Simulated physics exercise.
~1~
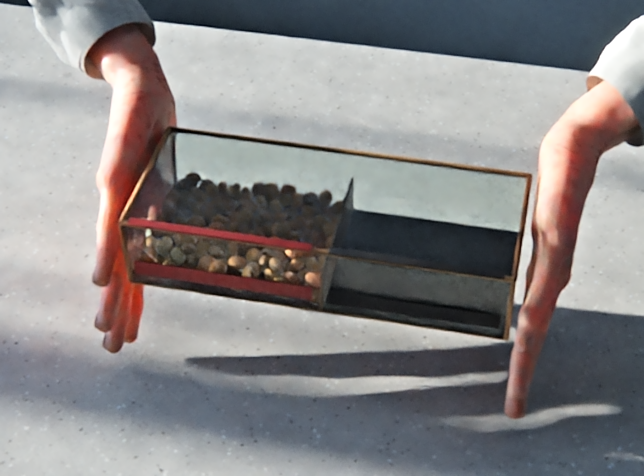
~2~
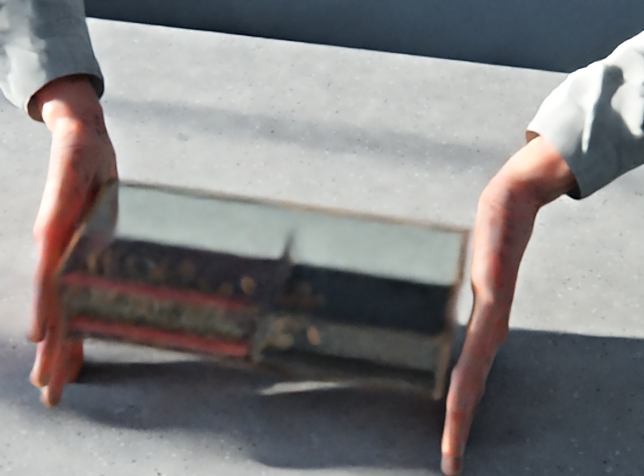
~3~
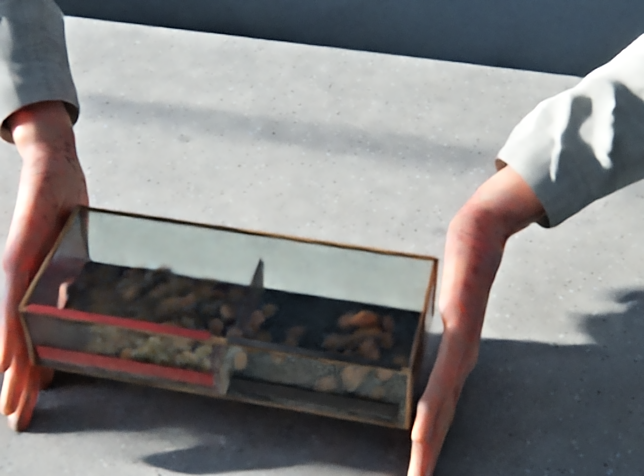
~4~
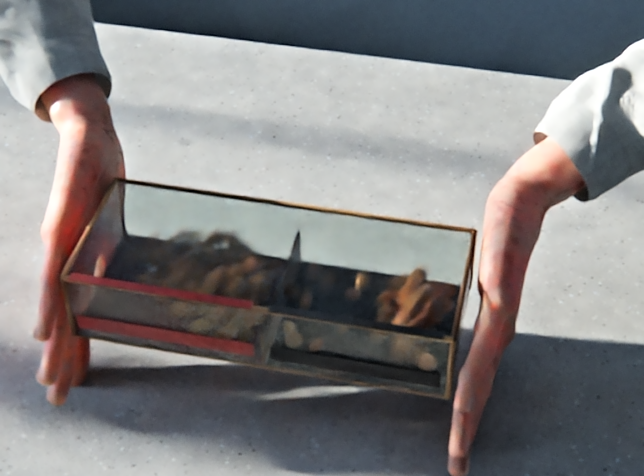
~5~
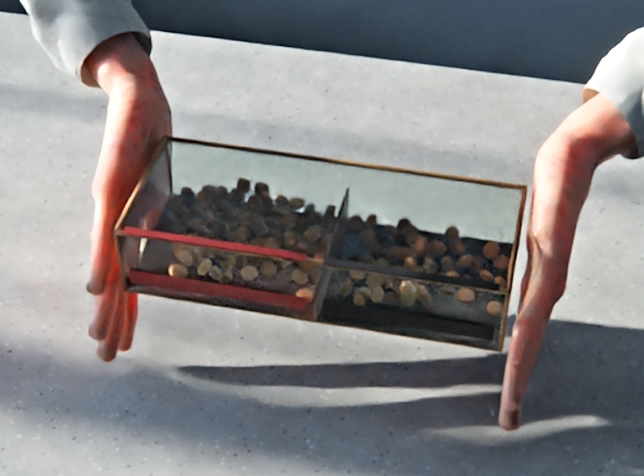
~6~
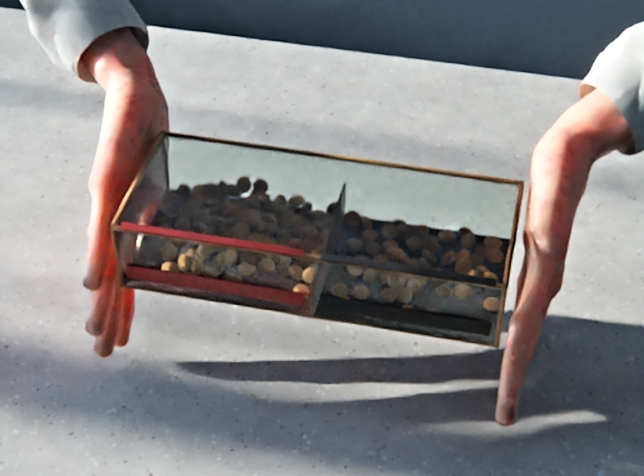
Two hands shaking a clear lidded box of brown pellets, spreading them from the red-marked left compartment into the right one.
